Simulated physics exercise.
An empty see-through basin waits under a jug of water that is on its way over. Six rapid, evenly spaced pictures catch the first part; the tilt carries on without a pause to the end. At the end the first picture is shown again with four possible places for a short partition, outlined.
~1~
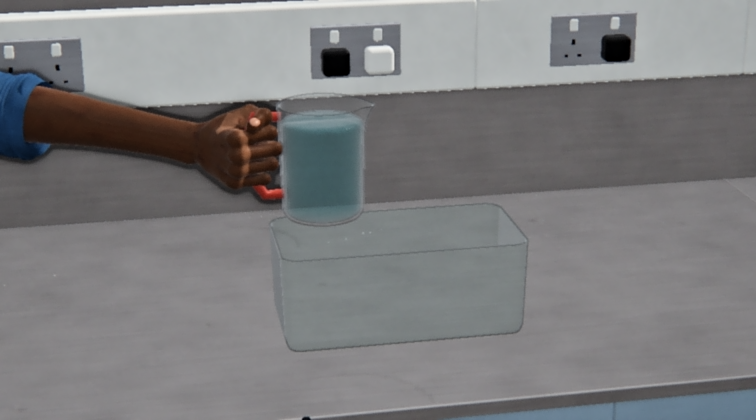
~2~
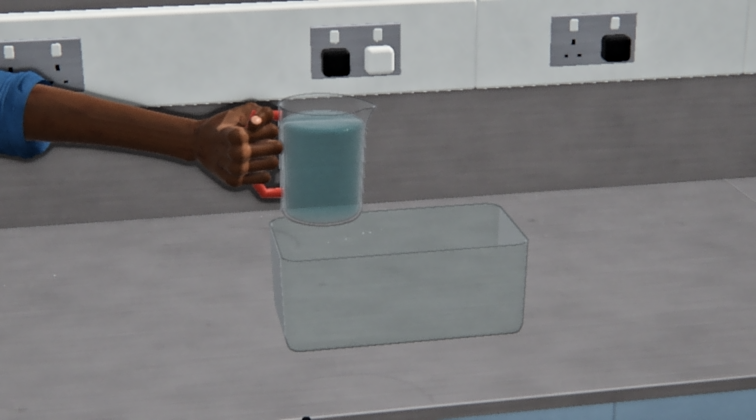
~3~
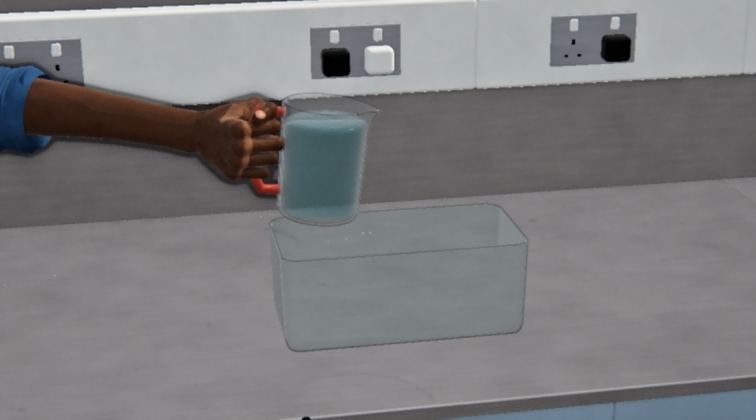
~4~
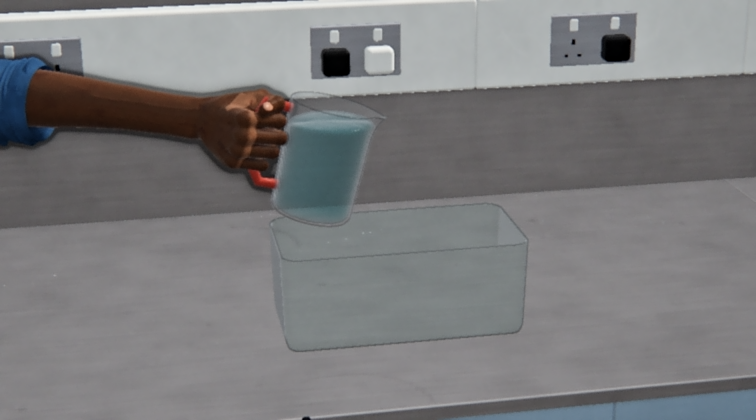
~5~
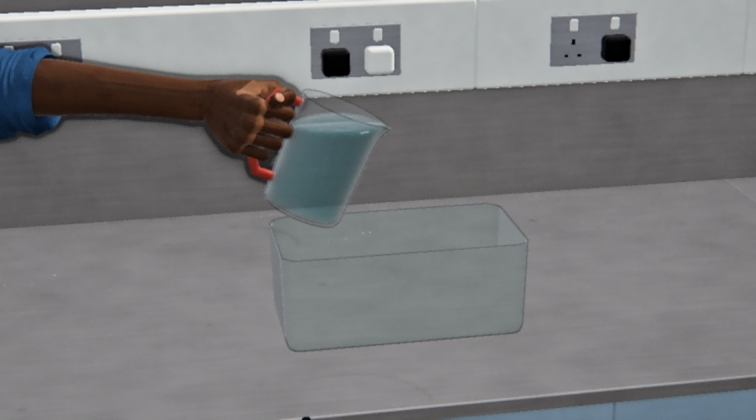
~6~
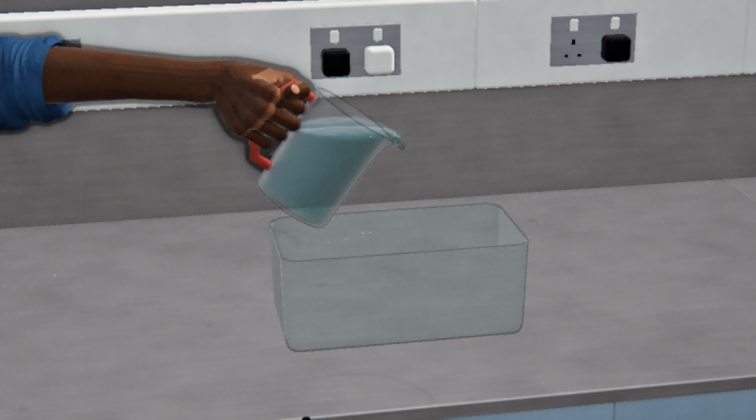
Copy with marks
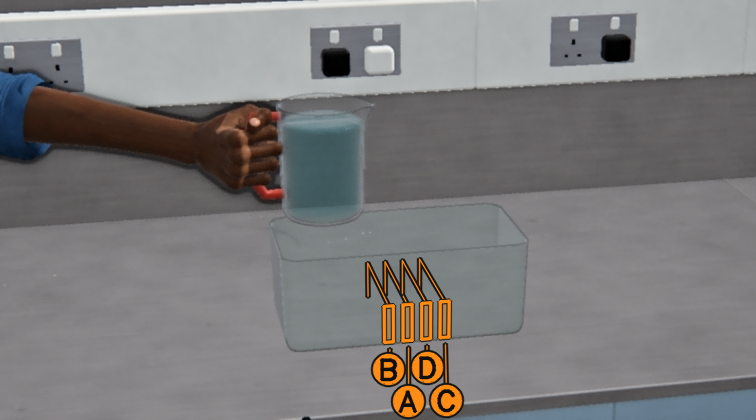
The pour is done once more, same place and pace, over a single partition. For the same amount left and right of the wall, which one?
Best: C.
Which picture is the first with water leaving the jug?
In picture 6.
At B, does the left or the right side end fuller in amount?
The right one.
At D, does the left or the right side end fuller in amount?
The right one.
On the marked copy, A at (408, 347); B at (389, 348); C at (445, 344); D at (426, 345).
If A is chosen, about 5 % ends left of the wall and 95 % right of it.
If B is chosen, about 2 % ends left of the wall and 97 % right of it.
If C is chosen, about 52 % ends left of the wall and 47 % right of it.
If D is chosen, about 23 % ends left of the wall and 77 % right of it.
